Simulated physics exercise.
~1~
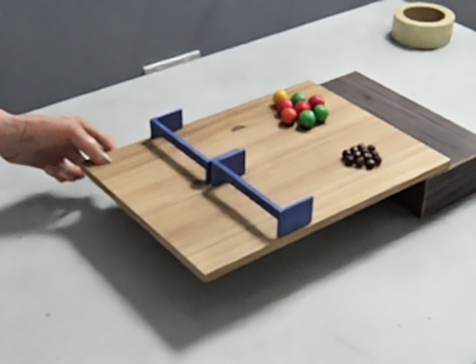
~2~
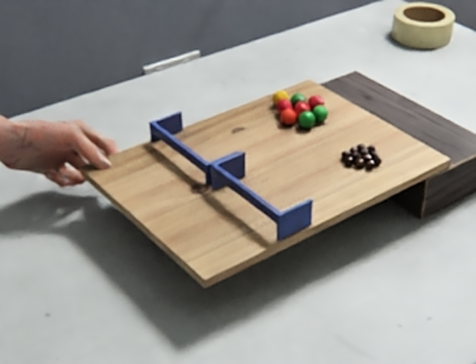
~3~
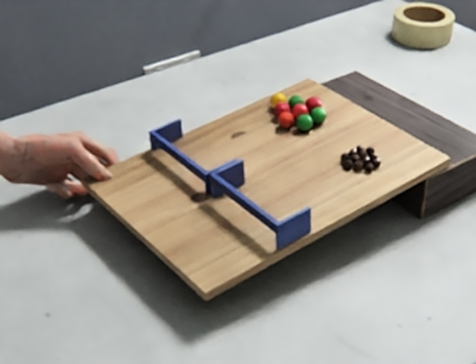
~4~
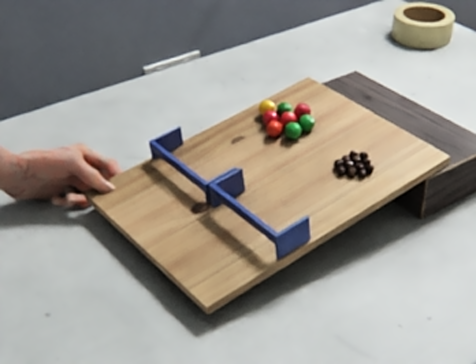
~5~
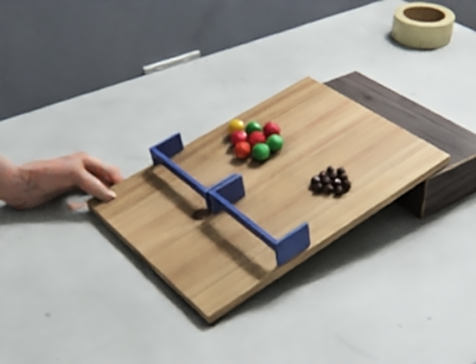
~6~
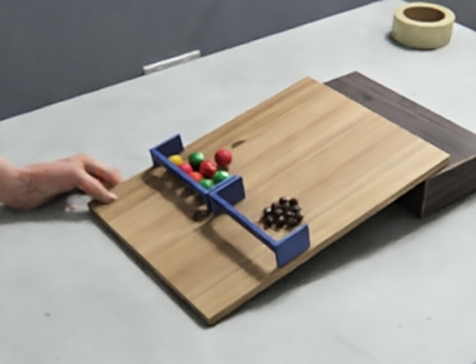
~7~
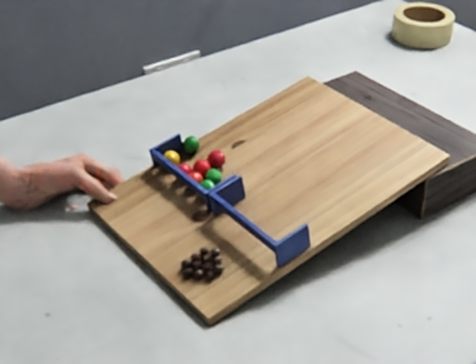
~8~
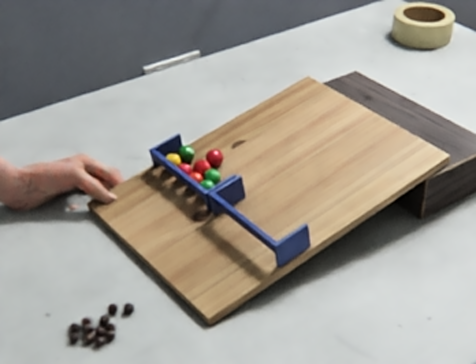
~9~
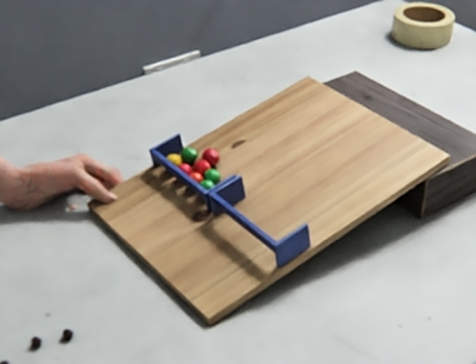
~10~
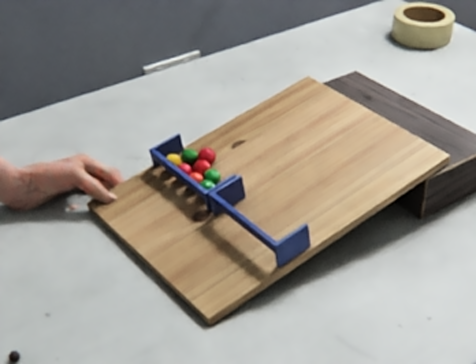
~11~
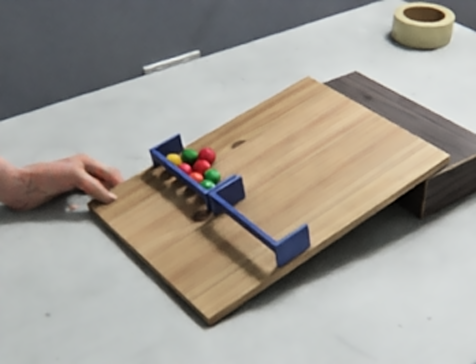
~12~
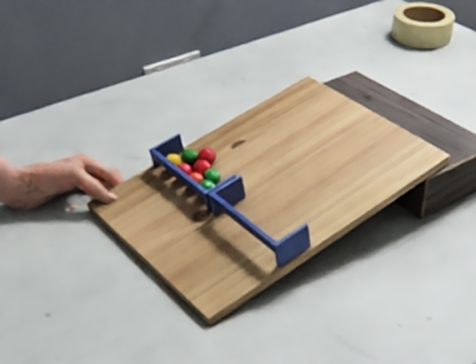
A hand at the left lowers the near end of a light wooden board, its far end propped on a dark block, on a pale grey table seen from above at an angle. Small dark beads sit toward the right and larger red, green and yellow balls farther back, above a blue gate. As the slope steepens, both groups roll down toward the gate. The coloured balls stop and bunch behind its far section, while the dark beads pass under the near section. They spill onto the table and roll out of view at lower left, leaving the balls held and the hand still on the board.
